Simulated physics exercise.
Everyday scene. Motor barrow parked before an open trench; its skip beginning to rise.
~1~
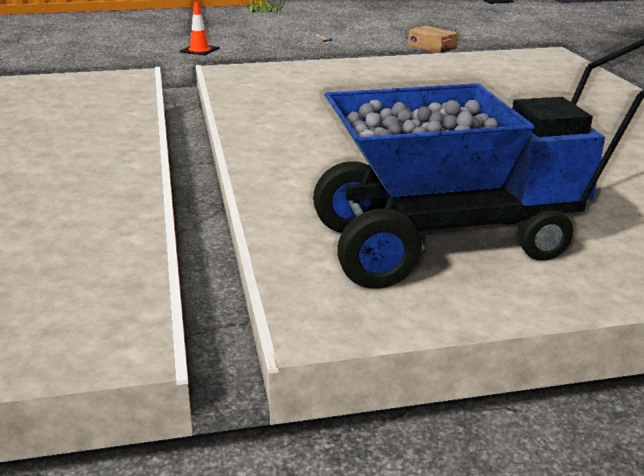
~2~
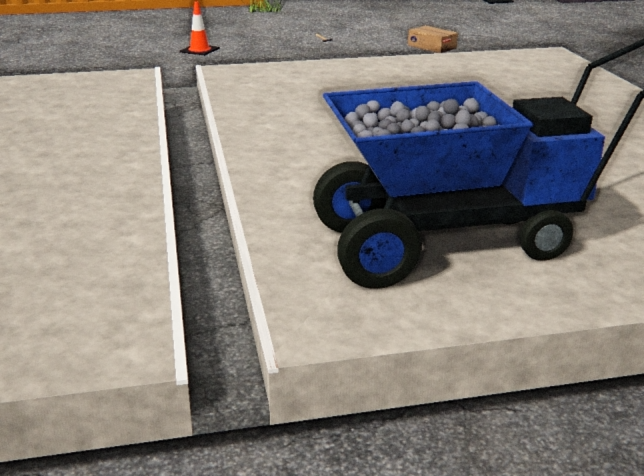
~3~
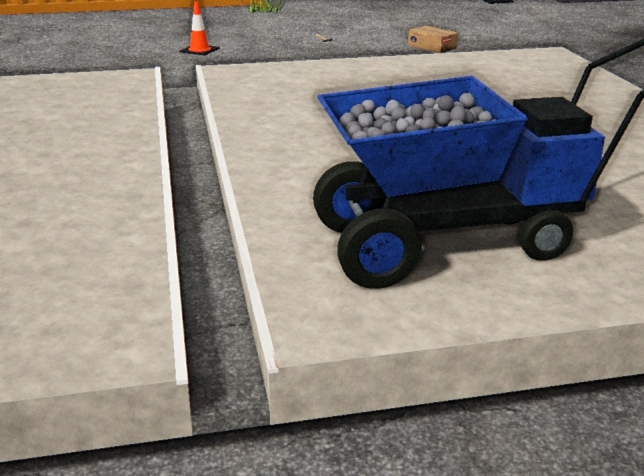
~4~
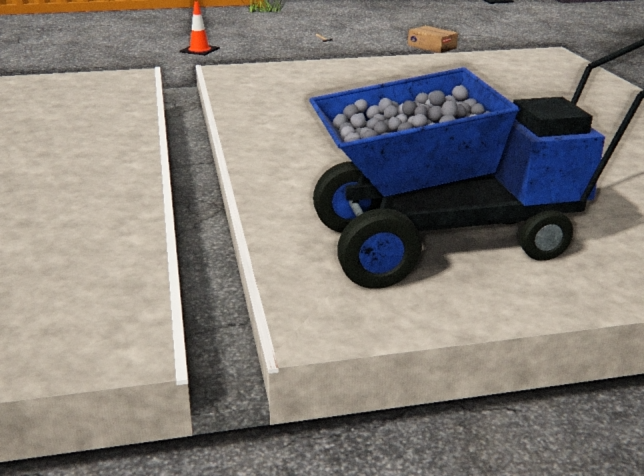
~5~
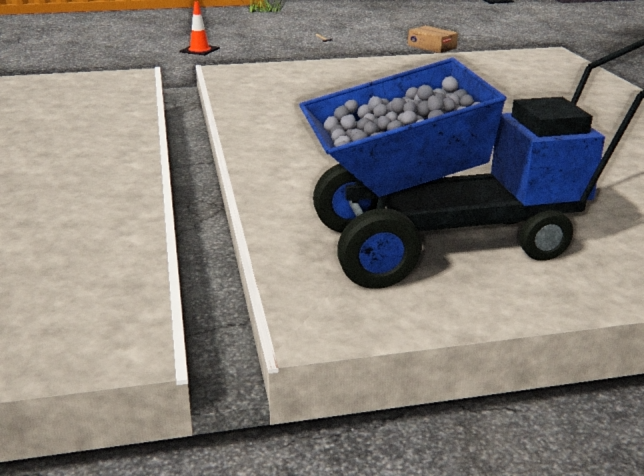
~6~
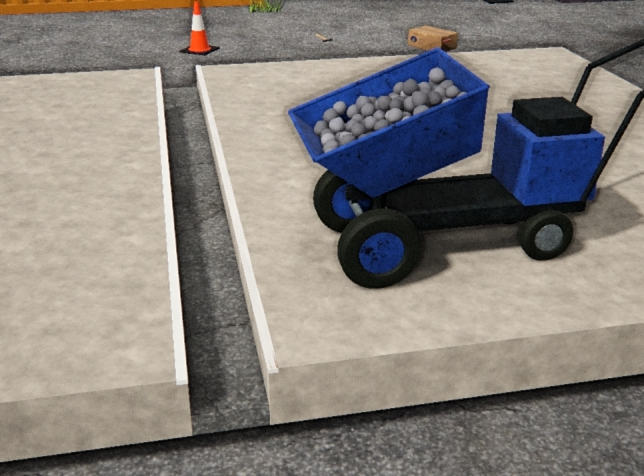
On a concrete slab beside a narrow trench, a blue motor barrow's skip of grey cobbles slowly tilting toward the left.
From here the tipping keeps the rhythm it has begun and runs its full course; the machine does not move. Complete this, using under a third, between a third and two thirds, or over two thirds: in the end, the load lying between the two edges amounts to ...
The load between the two edges amounts to over two thirds of it.
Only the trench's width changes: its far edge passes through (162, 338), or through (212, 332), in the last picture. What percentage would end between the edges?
Around 100 percent first, around 50 percent second.
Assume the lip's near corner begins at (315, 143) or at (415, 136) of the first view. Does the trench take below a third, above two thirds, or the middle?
Okay, the first stop comes out as one to two thirds and the second as in the middle band.
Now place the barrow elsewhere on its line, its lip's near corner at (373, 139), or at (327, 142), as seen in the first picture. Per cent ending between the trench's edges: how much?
About 90 percent at the first place and about 70 percent at the second.
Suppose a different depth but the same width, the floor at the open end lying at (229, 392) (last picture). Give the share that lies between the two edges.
About 70 %.
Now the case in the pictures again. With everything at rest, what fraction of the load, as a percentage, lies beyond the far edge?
Result: Close to 5 %.
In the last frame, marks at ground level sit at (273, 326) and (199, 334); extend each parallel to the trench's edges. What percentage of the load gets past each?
Estimate, first then second: 100 %, 20 %.
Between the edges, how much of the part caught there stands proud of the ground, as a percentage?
About 15 %.
Shortly afterwards, skip tipped steeply; the whole lot in the skip.
Next, skip tipped right over; near two thirds in the skip; near a quarter in or heaped over the trench; only a few beyond it; only a few falling.
Some moments later, skip tipped right over; a little in the skip; only a few short of the trench; the bulk in or heaped over the trench; a little beyond it.
In the end, skip tipped right over; a little short of the trench; all but a few in or heaped over the trench; a little beyond it.
